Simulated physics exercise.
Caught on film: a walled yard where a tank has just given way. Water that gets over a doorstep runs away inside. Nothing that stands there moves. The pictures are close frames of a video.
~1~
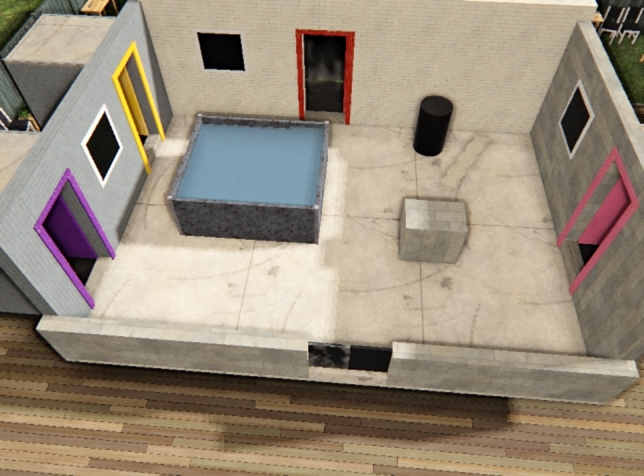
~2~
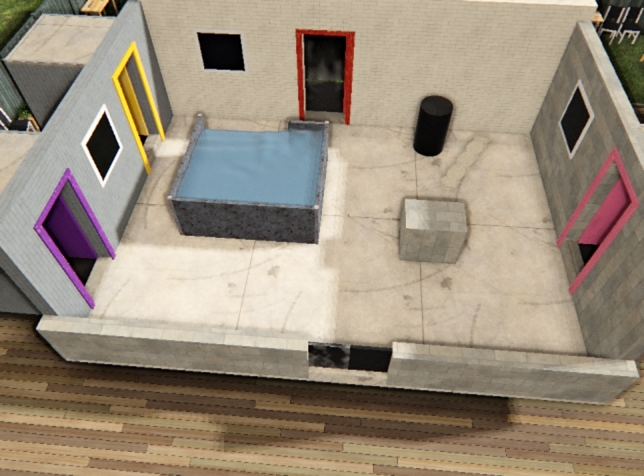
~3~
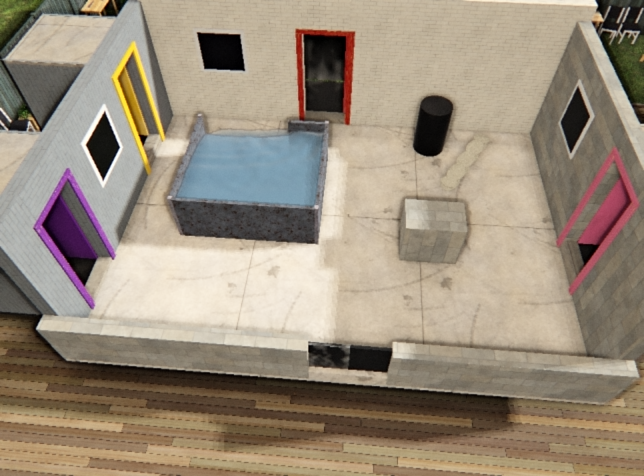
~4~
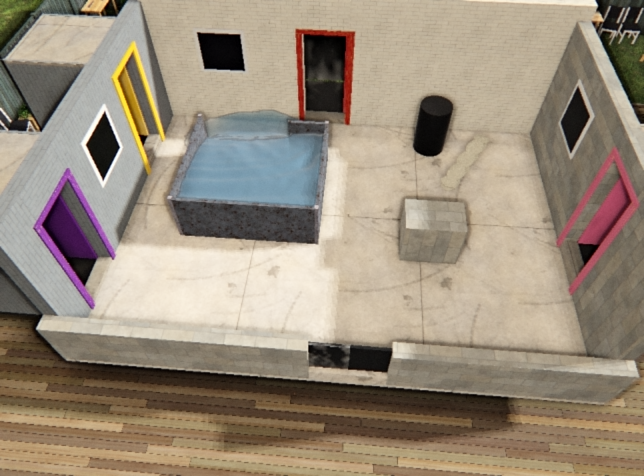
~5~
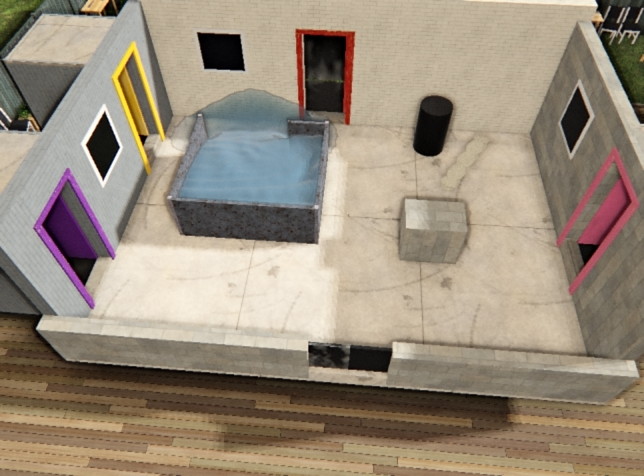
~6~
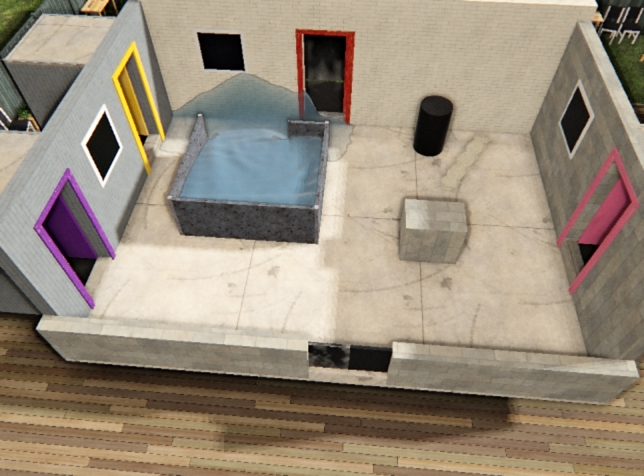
A walled yard with a water-filled tank losing part of its far side, water pouring out through the gap and spreading toward the back wall.
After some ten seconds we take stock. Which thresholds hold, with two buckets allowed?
The pink door admits no more than that; the yellow door lets in a lot; the red door lets in a lot; the purple door lets in a lot.
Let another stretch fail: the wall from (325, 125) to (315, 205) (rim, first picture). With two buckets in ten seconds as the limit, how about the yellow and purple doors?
One by one: Yellow door lets less in; purple door passes that mark.
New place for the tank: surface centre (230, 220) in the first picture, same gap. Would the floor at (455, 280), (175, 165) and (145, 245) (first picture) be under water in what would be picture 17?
In turn: Free of water, under water, clear.
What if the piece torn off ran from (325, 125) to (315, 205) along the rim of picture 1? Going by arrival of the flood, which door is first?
First comes the one in pink.
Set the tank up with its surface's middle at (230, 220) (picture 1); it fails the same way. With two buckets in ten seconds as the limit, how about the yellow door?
Yellow passes that mark.
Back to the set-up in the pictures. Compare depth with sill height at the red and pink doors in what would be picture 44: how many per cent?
Near 90 and 50 in a hundred.
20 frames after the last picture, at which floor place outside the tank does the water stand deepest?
Around (117, 331).
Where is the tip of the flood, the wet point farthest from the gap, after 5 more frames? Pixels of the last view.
Roughly at (444, 131).
A moment on, water covers 20 % of the floor; the pink door not reached, the yellow door wet at the sill, nothing in, the red door over two buckets in, the purple door not reached.
Next, water covers 40 % of the floor; the pink door not reached, the yellow door under two buckets in, the red door over two buckets in, the purple door wet at the sill, nothing in.
Then, water covers 65 % of the floor; the pink door wet at the sill, nothing in, the yellow door far over two buckets in, the red door far over two buckets in, the purple door wet at the sill, nothing in.
Later, water covers 95 % of the floor; the pink door wet at the sill, nothing in, the yellow door far over two buckets in, the red door far over two buckets in, the purple door far over two buckets in.
In the end, water covers 95 % of the floor; the pink door wet at the sill, nothing in, the yellow door far over two buckets in, the red door far over two buckets in, the purple door far over two buckets in.
